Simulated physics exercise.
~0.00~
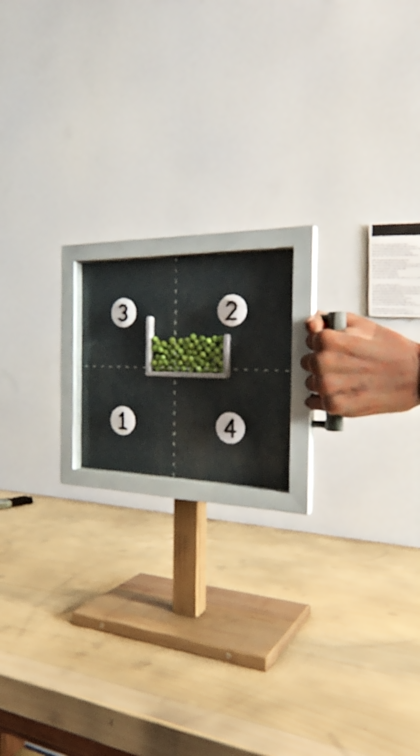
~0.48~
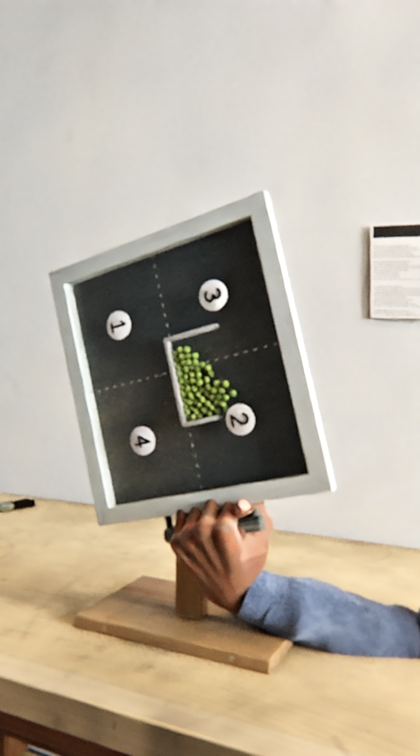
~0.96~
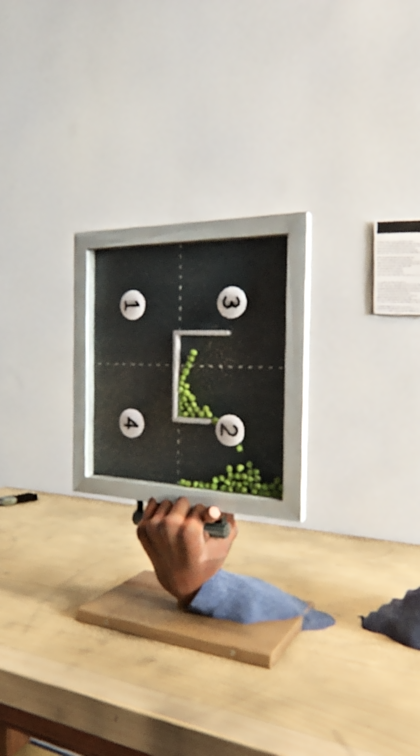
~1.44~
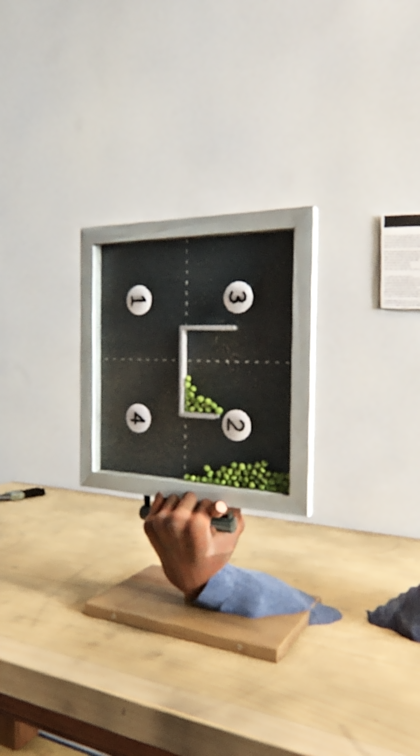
A hand turns a framed board clockwise, and green peas spill from its tray into the lower right corner.
